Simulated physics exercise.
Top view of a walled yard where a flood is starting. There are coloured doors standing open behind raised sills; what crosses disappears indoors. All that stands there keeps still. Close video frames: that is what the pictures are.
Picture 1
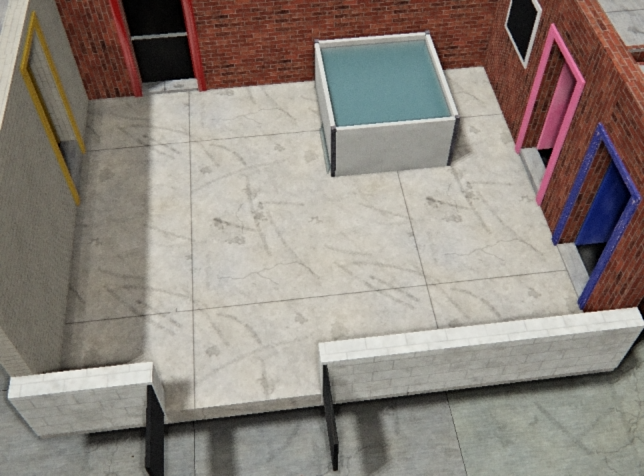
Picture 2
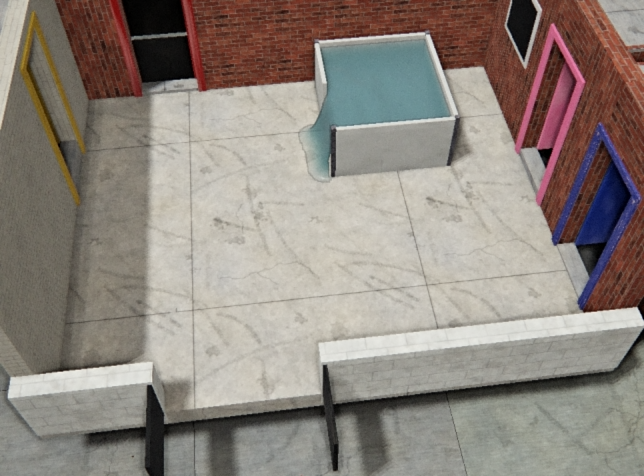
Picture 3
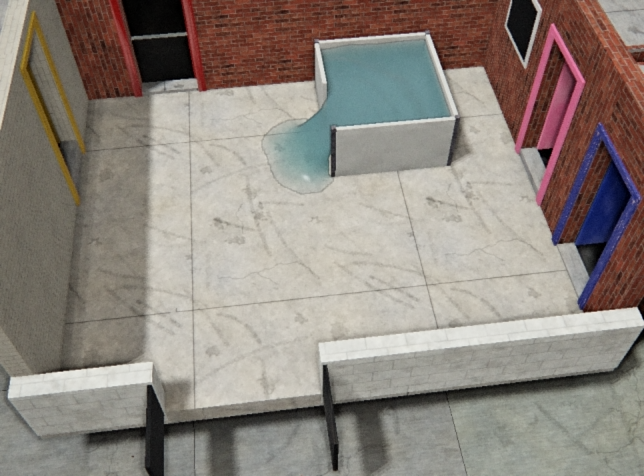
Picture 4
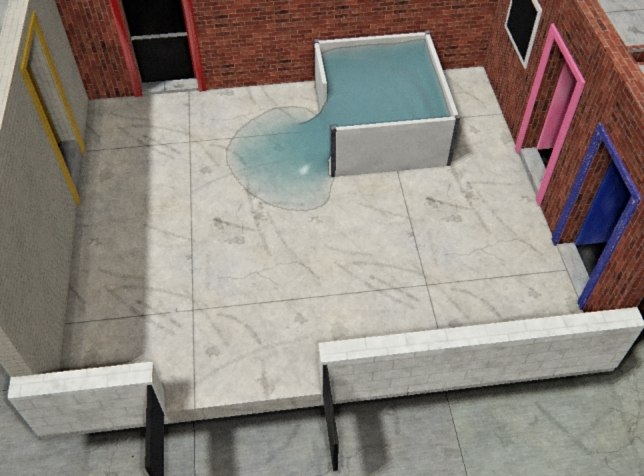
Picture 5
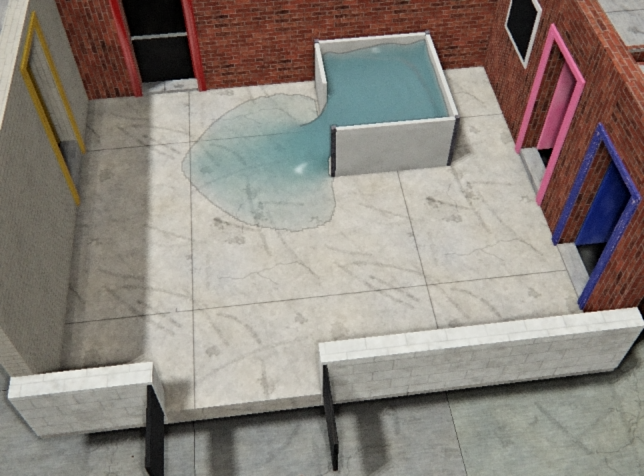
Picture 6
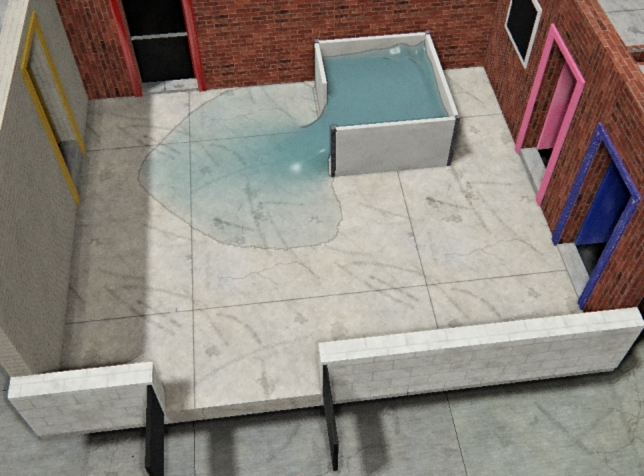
To begin with, a square tank of blue-green water sits full and still in a brick-walled yard with coloured doorways. Water then pours out through its left side onto the pale floor, and the rounded pool spreads left and toward the viewer, growing steadily wider while the tank's level drops slightly.
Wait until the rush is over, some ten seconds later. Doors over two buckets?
Yellow door: Two buckets at most; pink door: Two buckets at most; blue door: Above two buckets; red door: Above two buckets.
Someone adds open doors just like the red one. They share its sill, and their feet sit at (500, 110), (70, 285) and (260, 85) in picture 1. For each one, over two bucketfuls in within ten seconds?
Door by door: Ends up below, ends up above, ends up below.
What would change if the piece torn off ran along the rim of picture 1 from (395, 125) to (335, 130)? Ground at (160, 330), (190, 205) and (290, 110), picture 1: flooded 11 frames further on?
Point by point: Swamped, untouched and untouched.
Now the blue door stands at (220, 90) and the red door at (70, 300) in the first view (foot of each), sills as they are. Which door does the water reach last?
The one in pink.
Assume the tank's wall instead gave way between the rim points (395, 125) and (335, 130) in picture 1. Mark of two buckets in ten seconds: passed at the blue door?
Here's my take: The blue door tops the limit.
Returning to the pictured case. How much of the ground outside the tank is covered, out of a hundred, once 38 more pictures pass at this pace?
Close to 80 in a hundred, I think.
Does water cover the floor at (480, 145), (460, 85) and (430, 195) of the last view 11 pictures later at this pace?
The three points read clear, clear and clear.
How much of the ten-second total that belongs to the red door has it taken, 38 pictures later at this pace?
My guess is about 90 %.
A moment on, water covers 40 % of the floor; the yellow door wet at the sill, nothing in, the pink door not reached, the blue door not reached, the red door wet at the sill, nothing in.
Next, water covers 50 % of the floor; the yellow door wet at the sill, nothing in, the pink door not reached, the blue door not reached, the red door under two buckets in.
Then, water covers 50 % of the floor; the yellow door wet at the sill, nothing in, the pink door not reached, the blue door not reached, the red door over two buckets in.
Later, water covers 80 % of the floor; the yellow door wet at the sill, nothing in, the pink door not reached, the blue door under two buckets in, the red door far over two buckets in.
In the end, water covers 95 % of the floor; the yellow door wet at the sill, nothing in, the pink door wet at the sill, nothing in, the blue door over two buckets in, the red door far over two buckets in.
